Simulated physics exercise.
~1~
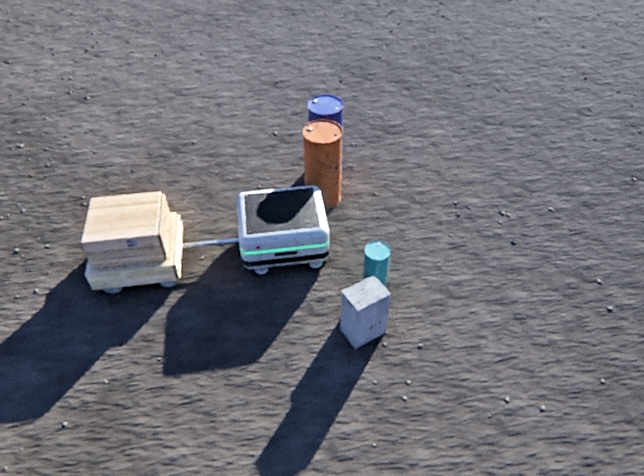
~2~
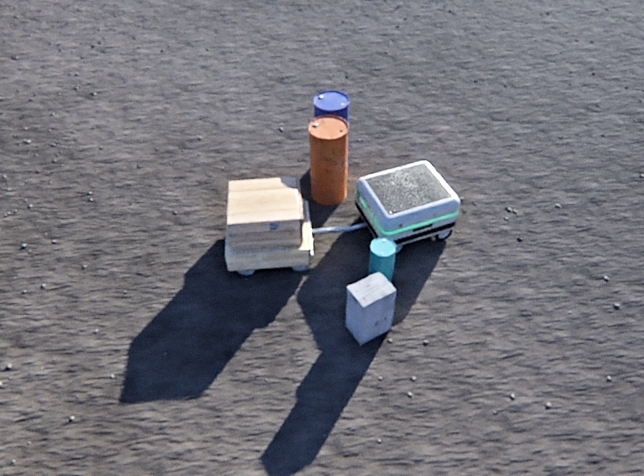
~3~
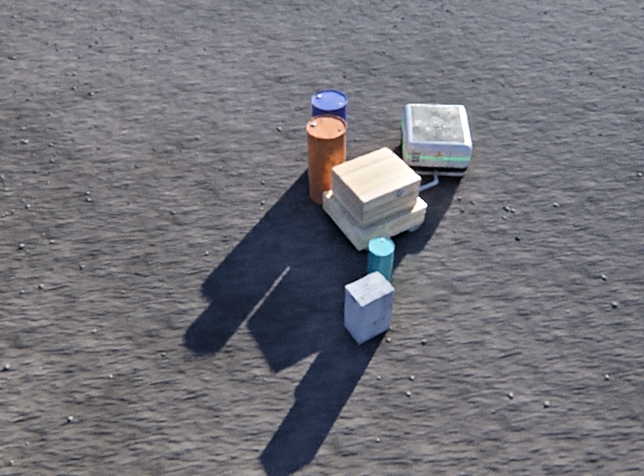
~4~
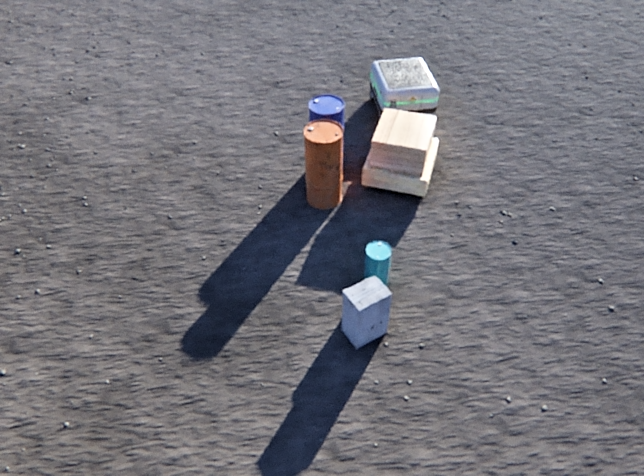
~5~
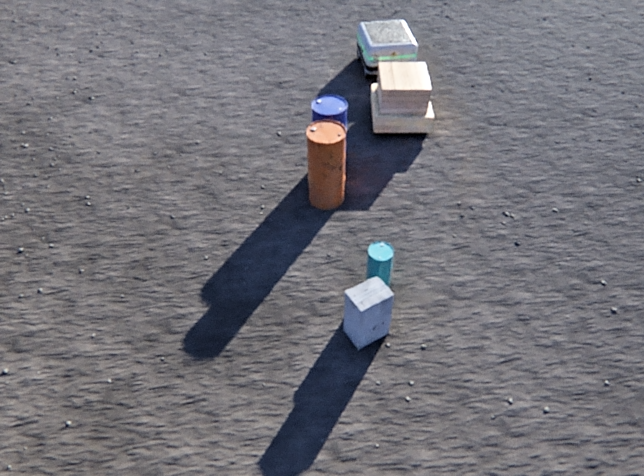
In this clip, a low white tug pulls a cart carrying a pale wooden load rightward, curving left between an orange and a blue drum and a turquoise canister beside a white box, then heads away up the view, leaving all four standing items in place.
